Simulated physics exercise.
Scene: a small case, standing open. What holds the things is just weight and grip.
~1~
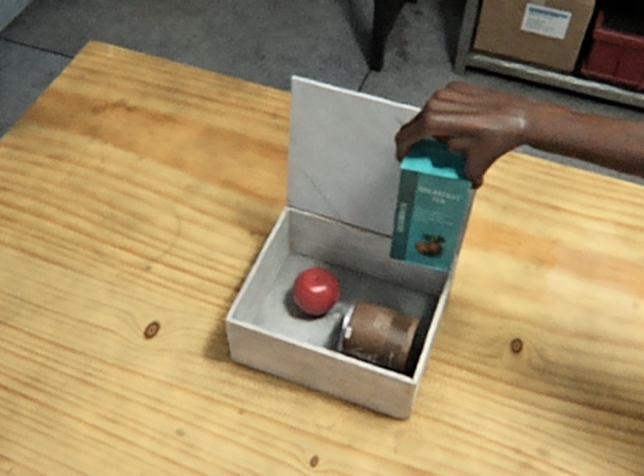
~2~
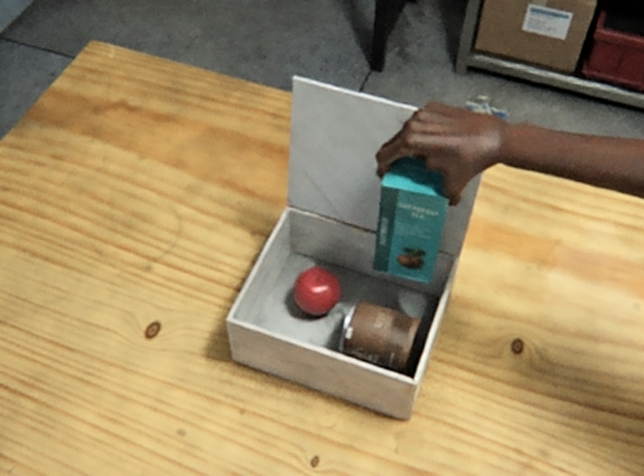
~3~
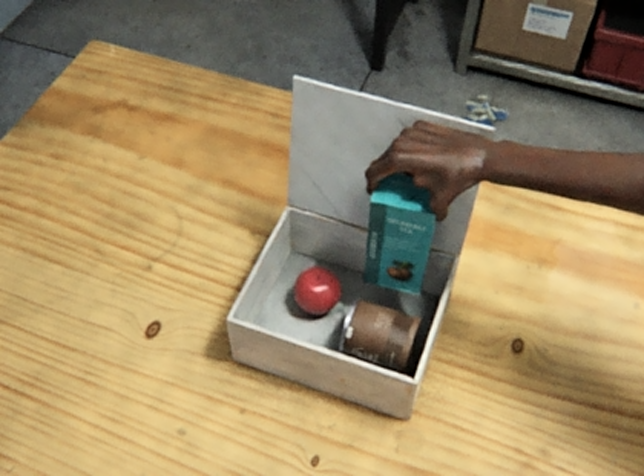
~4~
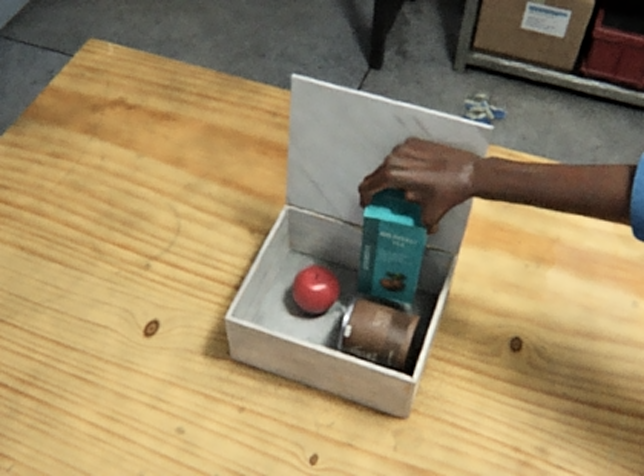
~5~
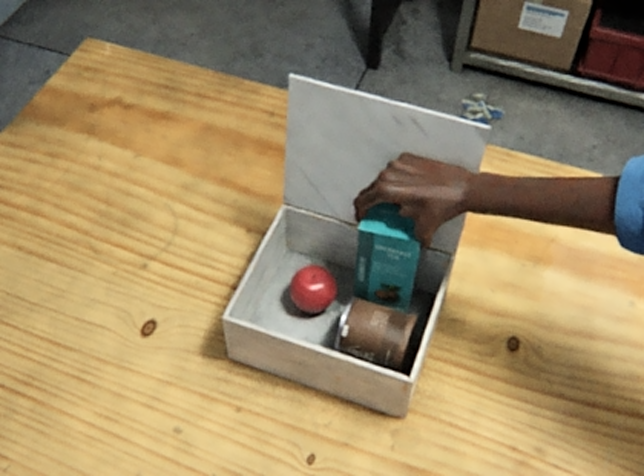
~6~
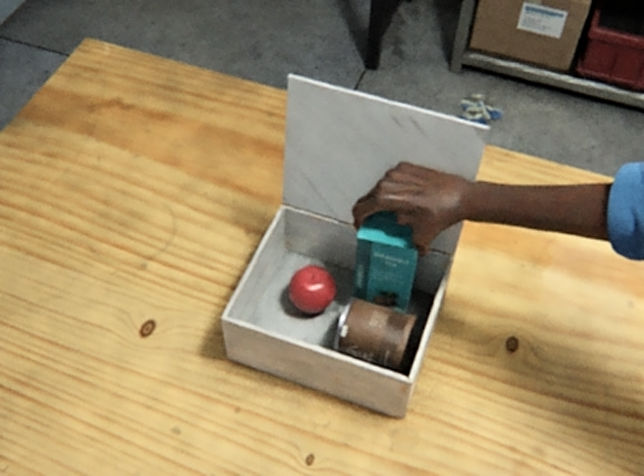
A dark-skinned hand reaches in from the right over a pale, open case on a light wooden table, seen from above at an angle. Inside the case, a red apple sits left of a brown, cylindrical container lying on its side, while the hand grips a turquoise packet by its top. The hand moves the packet left and lowers it behind the container, a blue sleeve coming into view, and keeps holding it.
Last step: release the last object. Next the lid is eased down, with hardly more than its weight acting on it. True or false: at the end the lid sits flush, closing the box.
False, a gap remains.
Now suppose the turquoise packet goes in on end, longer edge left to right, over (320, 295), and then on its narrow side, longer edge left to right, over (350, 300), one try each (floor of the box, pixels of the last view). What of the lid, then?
Well, first it fits down fine, and then it fits down fine.
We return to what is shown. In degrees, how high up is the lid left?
Some 25° above the rim.
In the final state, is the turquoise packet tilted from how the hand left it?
Well, it ends up skewed.
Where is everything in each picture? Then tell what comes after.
The first picture shows still above its spot; turquoise packet (431, 207); red apple (316, 291).
The second picture shows still above its spot; turquoise packet (412, 221); red apple (317, 291).
The third picture shows still above its spot; turquoise packet (401, 235); red apple (317, 291).
The fourth picture shows still above its spot; turquoise packet (393, 248); red apple (316, 289).
The fifth picture shows still above its spot; turquoise packet (388, 260); red apple (313, 289).
The sixth picture shows put in, still held; turquoise packet (386, 267); red apple (312, 289).
Then, 1.60 s on from there, lid 65° above the rim; turquoise packet turned 9° from how it was put near (384, 273).
Then, 2.10 s on from there, lid 31° above the rim; turquoise packet turned 39° from how it was put near (378, 290).
In the end, lid 23° above the rim; toppled in the box, turquoise packet; the other 2 unmoved. At the end, from the last picture's camera, turquoise packet near (377, 295).
